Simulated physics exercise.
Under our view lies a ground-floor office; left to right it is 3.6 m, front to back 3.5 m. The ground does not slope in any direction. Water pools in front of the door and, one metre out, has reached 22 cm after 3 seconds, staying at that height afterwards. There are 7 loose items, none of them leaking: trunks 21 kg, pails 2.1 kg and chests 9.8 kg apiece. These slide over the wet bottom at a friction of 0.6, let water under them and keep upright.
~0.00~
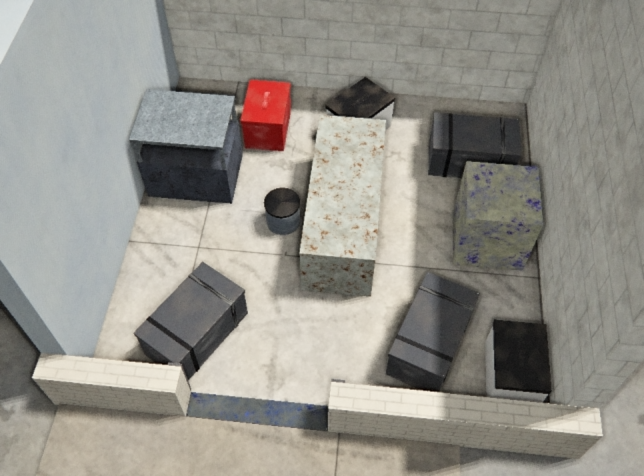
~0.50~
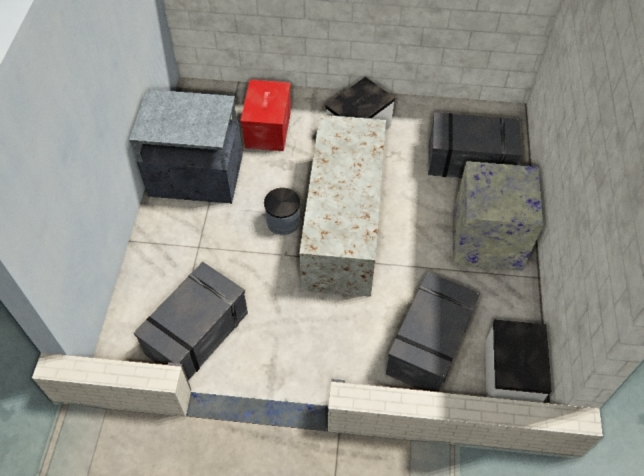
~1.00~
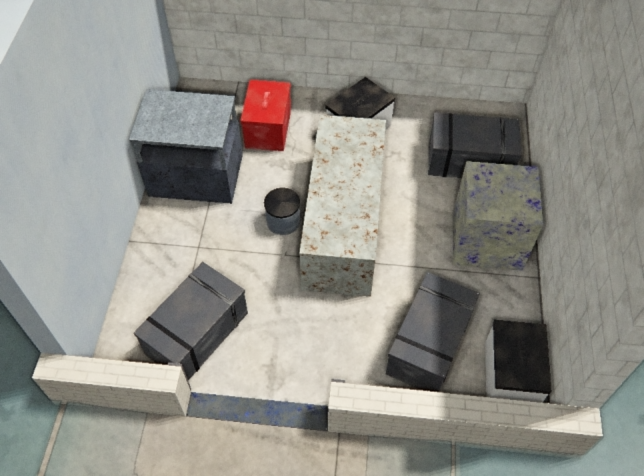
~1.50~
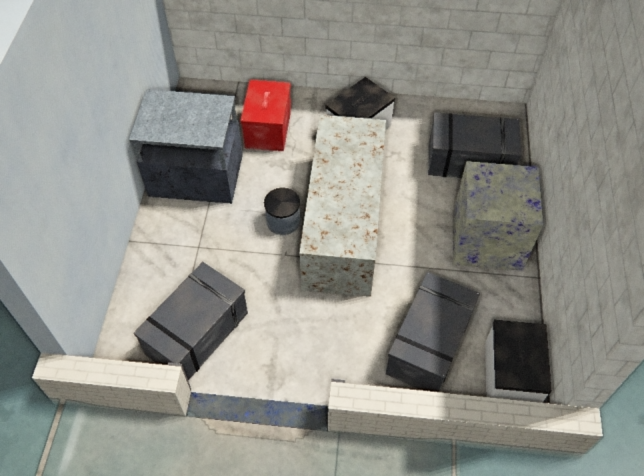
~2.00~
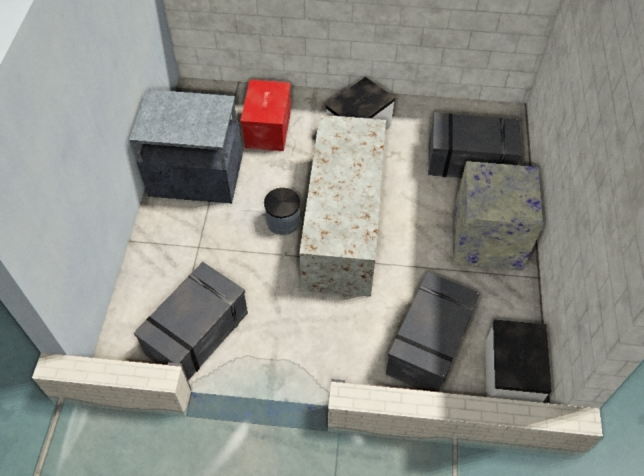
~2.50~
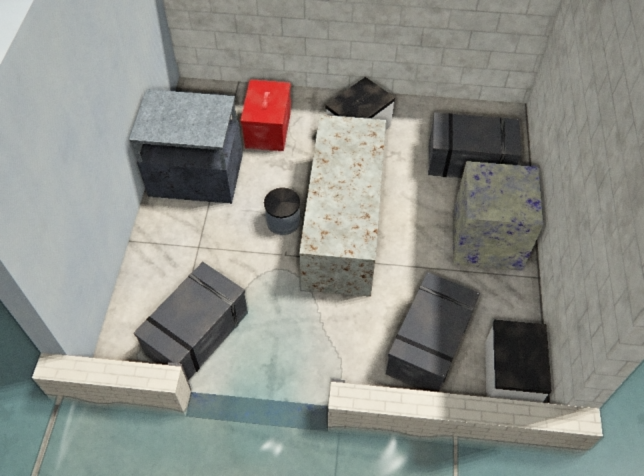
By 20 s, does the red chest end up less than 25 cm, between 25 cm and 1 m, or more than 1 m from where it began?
Between 25 cm and 1 m.
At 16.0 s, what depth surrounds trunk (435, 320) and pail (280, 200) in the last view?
I'd estimate 20 cm for the first and 16 cm for the second.
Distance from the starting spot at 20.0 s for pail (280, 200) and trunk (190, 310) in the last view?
They've ended up 140 cm and 40 cm away, in that order.
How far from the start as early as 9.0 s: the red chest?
Roughly 40 centimetres by that point.
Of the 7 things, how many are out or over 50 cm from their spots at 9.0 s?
1.
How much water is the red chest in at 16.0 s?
I'd say around 20 cm.
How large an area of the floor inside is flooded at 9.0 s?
About 11.0 m2 is covered.
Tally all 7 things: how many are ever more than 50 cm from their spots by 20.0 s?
The number is 7.
After 4.0 s the red chest is near (266, 100), 0.0 m from its start, aground; 1 afloat.
After 9.0 s the red chest is near (265, 65), 0.4 m from its start, afloat; 7 afloat.
After 16.0 s the red chest is near (217, 67), 0.6 m from its start, afloat; 7 afloat.
After 20.0 s the red chest is near (203, 59), 0.7 m from its start, afloat; 7 afloat.
